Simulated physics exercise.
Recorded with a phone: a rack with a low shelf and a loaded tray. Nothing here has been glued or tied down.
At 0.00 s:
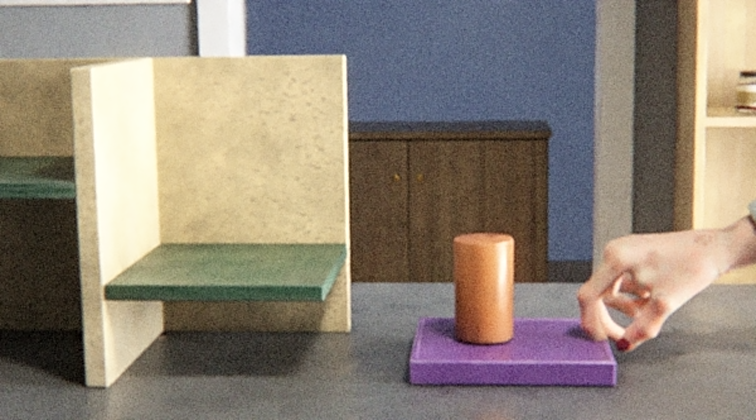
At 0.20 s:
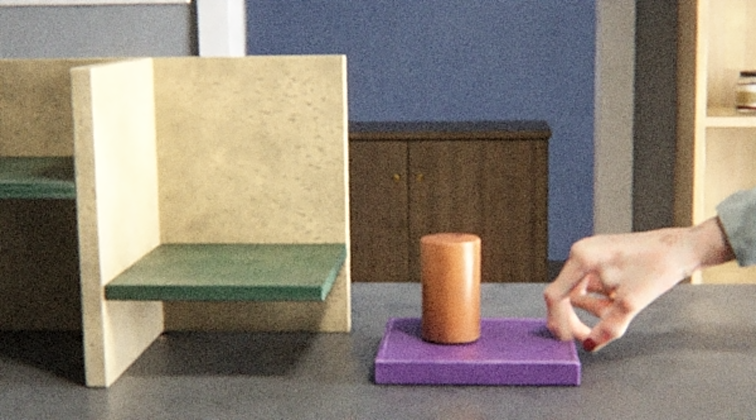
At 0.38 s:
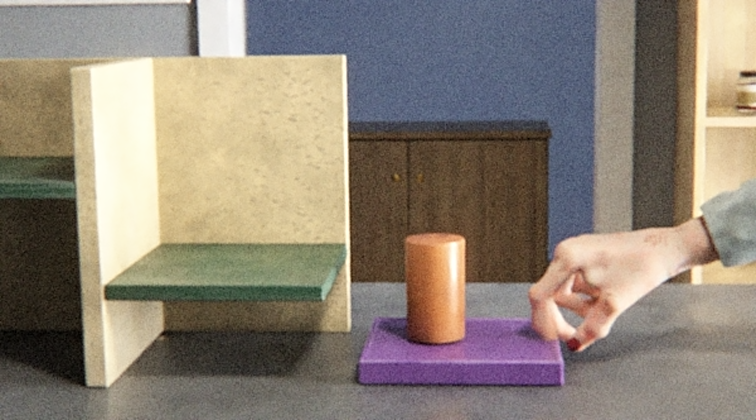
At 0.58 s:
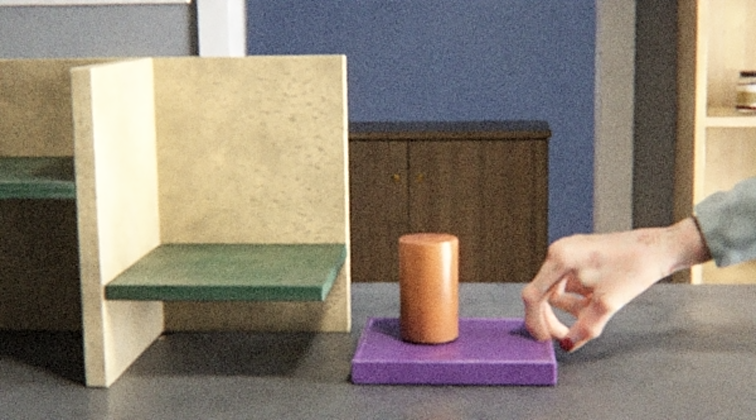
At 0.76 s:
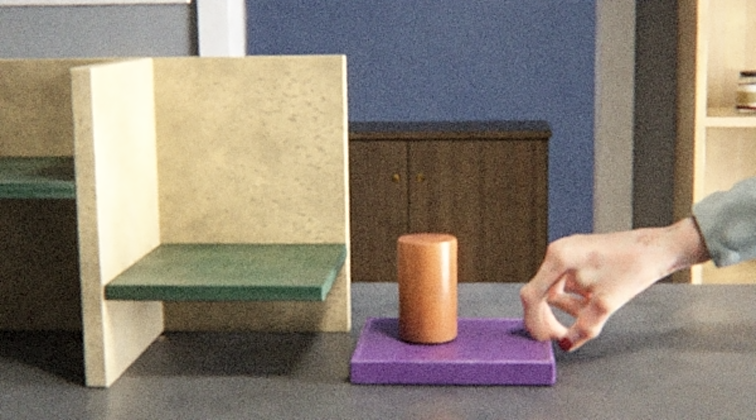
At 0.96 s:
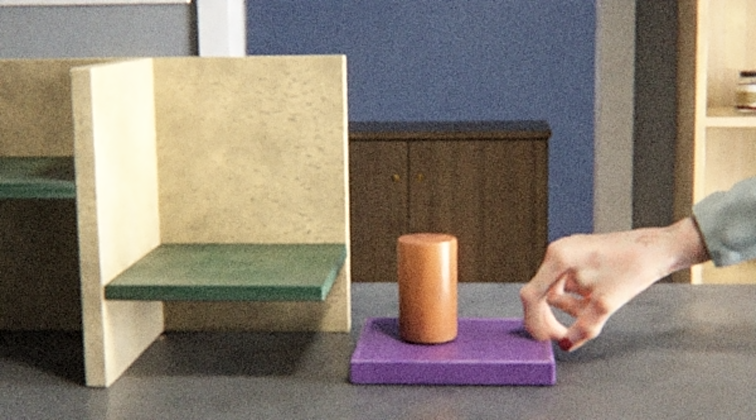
On a grey tabletop, a hand slides a purple tray carrying an orange candle a short way left toward a green-shelved rack.
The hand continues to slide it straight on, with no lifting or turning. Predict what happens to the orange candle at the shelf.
The orange candle is caught by the shelf.
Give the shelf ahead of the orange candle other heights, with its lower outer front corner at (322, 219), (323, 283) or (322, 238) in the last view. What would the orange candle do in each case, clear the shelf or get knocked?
Free, hit, free.
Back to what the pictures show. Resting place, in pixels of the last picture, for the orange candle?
It ends up close to (305, 309).
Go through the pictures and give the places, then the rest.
In the first frame, hand sliding it forward; orange candle (484, 288); shelf (122, 212).
In the second frame, hand sliding it forward; orange candle (451, 288); purple tray (477, 349).
In the third frame, hand sliding it forward; orange candle (435, 288); shelf (122, 212).
In the fourth frame, hand sliding it forward; orange candle (429, 288); purple tray (455, 349).
In the fifth frame, hand sliding it forward; orange candle (428, 288); shelf (122, 212).
In the sixth frame, hand sliding it forward; orange candle (428, 288); purple tray (453, 349).
After 2.20 s, orange candle turned 29° from its first pose near (368, 281).
In the end (3.8 s), the orange candle is knocked back, near (305, 309).
